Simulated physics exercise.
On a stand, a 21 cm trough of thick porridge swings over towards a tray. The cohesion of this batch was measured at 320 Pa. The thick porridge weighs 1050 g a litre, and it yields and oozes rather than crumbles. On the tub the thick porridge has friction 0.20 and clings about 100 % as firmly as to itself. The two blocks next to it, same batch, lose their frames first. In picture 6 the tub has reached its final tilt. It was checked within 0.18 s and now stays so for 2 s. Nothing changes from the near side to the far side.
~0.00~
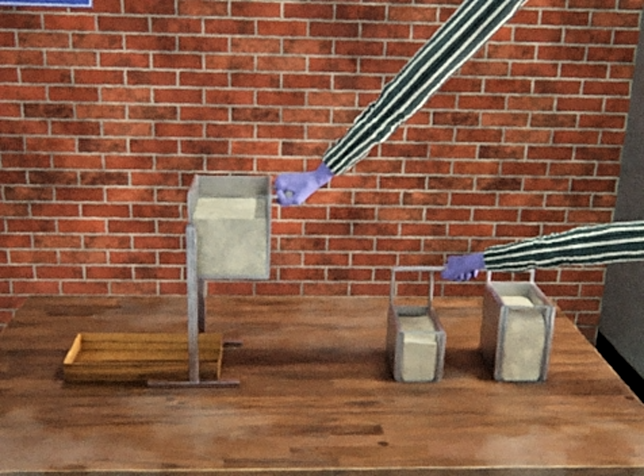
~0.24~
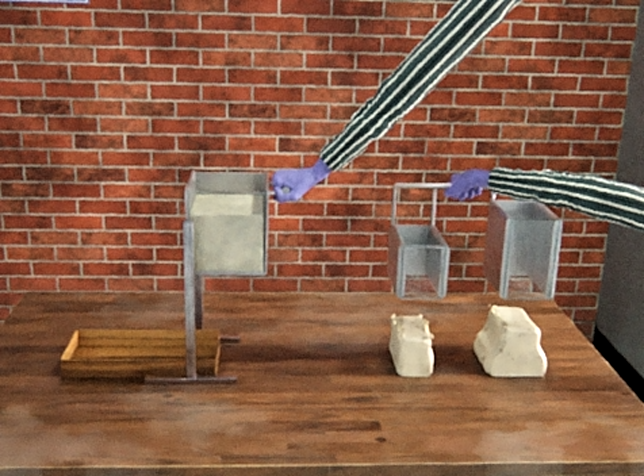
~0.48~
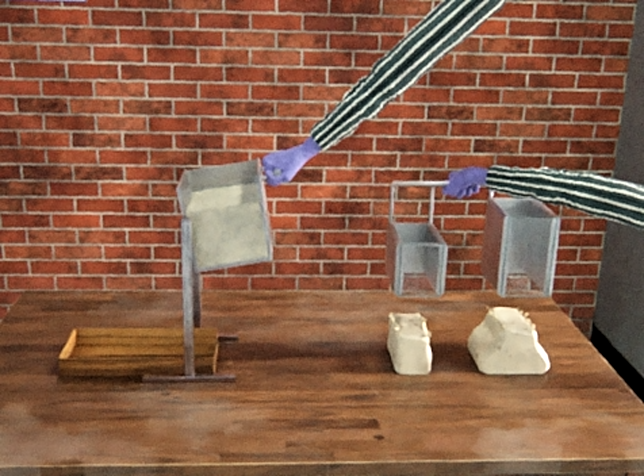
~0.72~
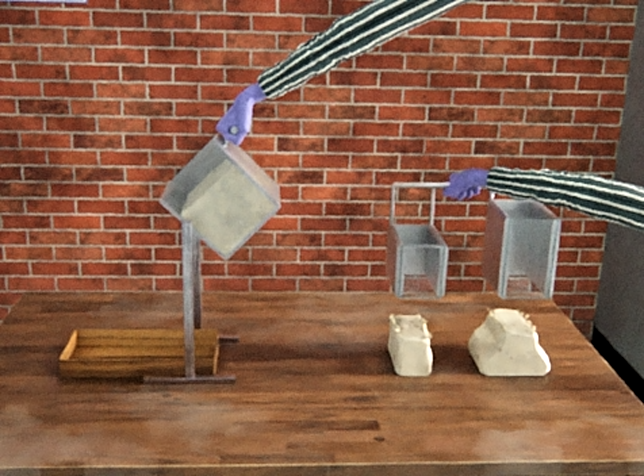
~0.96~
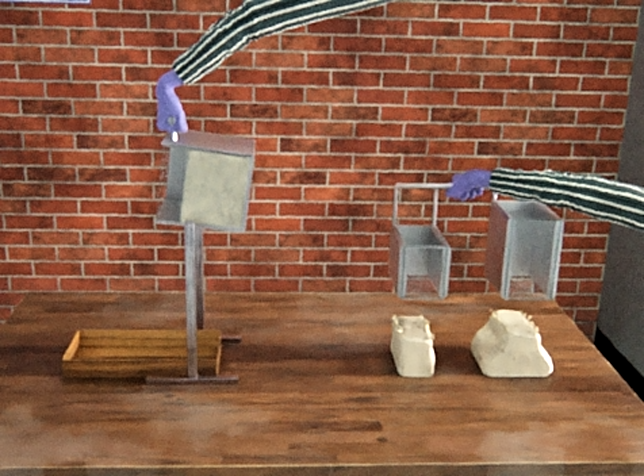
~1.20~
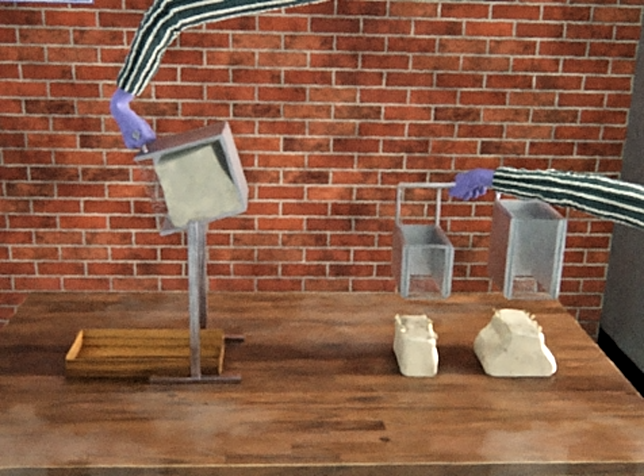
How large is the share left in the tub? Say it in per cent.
About 36 %.
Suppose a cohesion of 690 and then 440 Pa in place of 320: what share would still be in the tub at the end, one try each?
In that order: 100 %, 45 %.
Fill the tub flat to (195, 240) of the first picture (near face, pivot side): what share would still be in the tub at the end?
In that case some 60 per cent.
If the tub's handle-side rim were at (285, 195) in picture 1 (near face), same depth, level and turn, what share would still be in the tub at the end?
Then about 30 %.
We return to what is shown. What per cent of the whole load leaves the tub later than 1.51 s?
Some 10 per cent.
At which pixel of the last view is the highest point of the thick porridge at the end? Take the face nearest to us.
Around (207, 197).
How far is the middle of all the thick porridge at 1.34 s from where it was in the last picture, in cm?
About 6 cm.
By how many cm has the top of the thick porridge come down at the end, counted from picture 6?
Roughly 13 cm.
After 1.34 s, the tub is at 107 degrees and holds 85 %.
After 1.51 s, the tub is at 107 degrees and holds 46 %.
After 1.68 s, the tub is at 107 degrees and holds 38 %.
After 1.85 s, the tub is at 107 degrees and holds 36 %.
After 3.20 s, at the end, the tub is at 107 degrees and holds 36 %.
